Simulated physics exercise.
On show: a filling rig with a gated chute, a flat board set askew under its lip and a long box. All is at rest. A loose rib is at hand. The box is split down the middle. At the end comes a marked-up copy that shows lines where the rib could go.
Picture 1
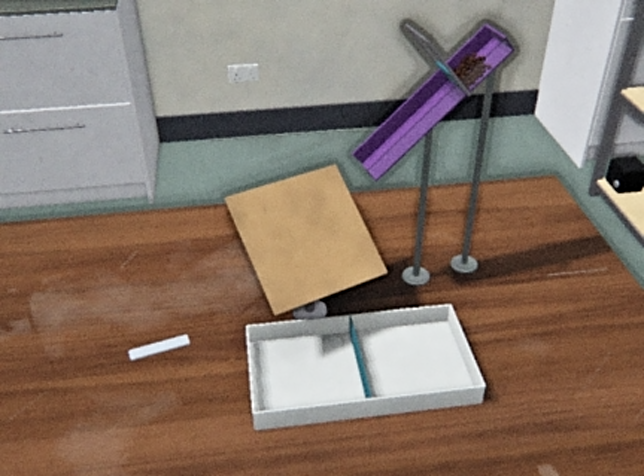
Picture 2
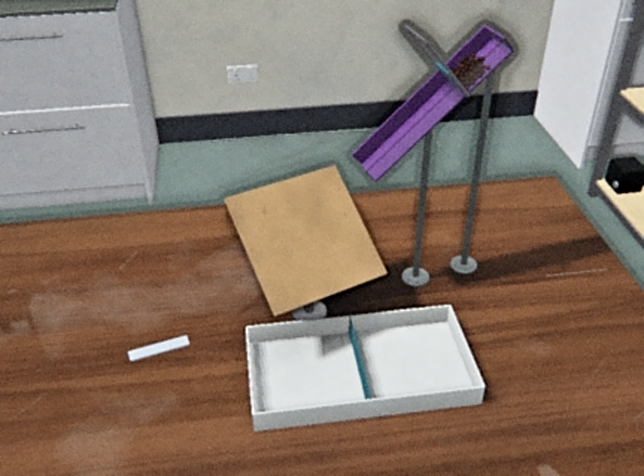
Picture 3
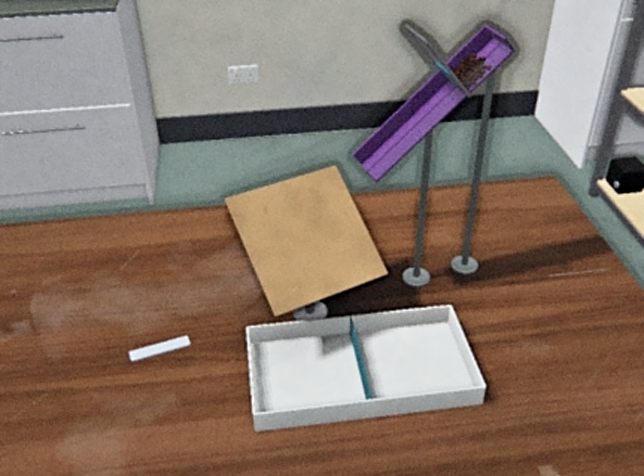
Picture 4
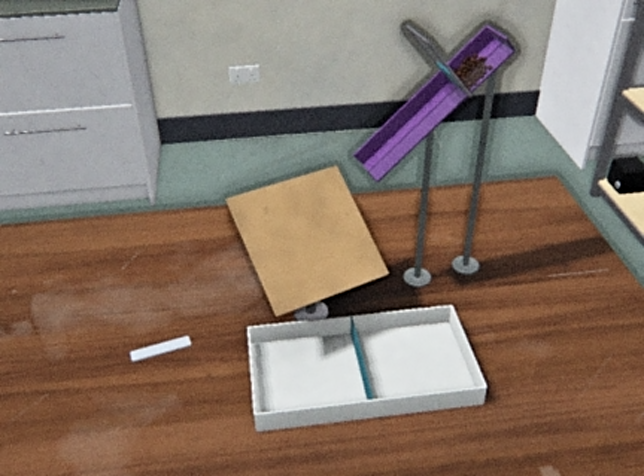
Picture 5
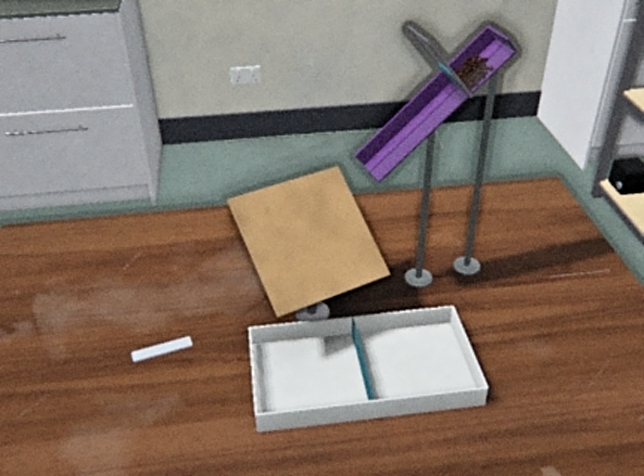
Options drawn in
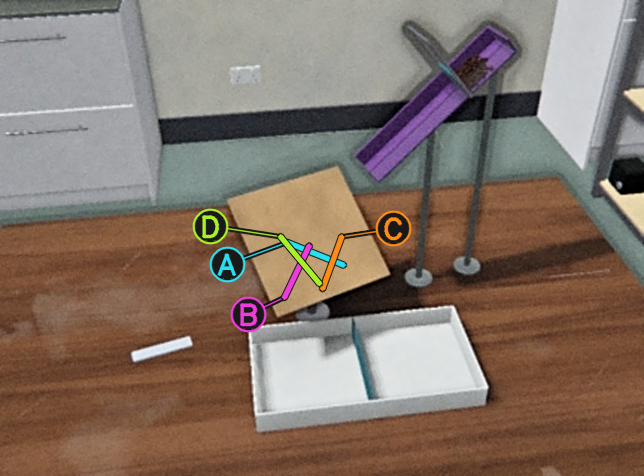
The camera looks down from a raised angle on a brown wooden table in a room with pale drawers and a shelf. A purple chute slopes down leftward on grey stands, brown berries behind its closed gate, above a tilted tan board, a white box with a teal divider, and a loose white strip at left. Nothing on the table moves, and the view drifts only very slightly.
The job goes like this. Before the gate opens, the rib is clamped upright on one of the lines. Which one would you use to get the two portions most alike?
D is best.
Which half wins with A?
Right.
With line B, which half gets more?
The left half.
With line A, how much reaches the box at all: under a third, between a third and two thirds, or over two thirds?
It is over two thirds.
On the marked copy, line A from (287, 242) to (343, 265); line B from (309, 245) to (284, 297); line C from (341, 236) to (322, 288); line D from (280, 236) to (319, 283).
Choosing A, of what is caught, a small part in the left half, nearly all in the right.
Choosing B, of what is caught, most in the left half, a small part in the right.
Choosing C, of what is caught, nearly all in the left half, a small part in the right.
Choosing D, of what is caught, about two thirds in the left half, about a third in the right.
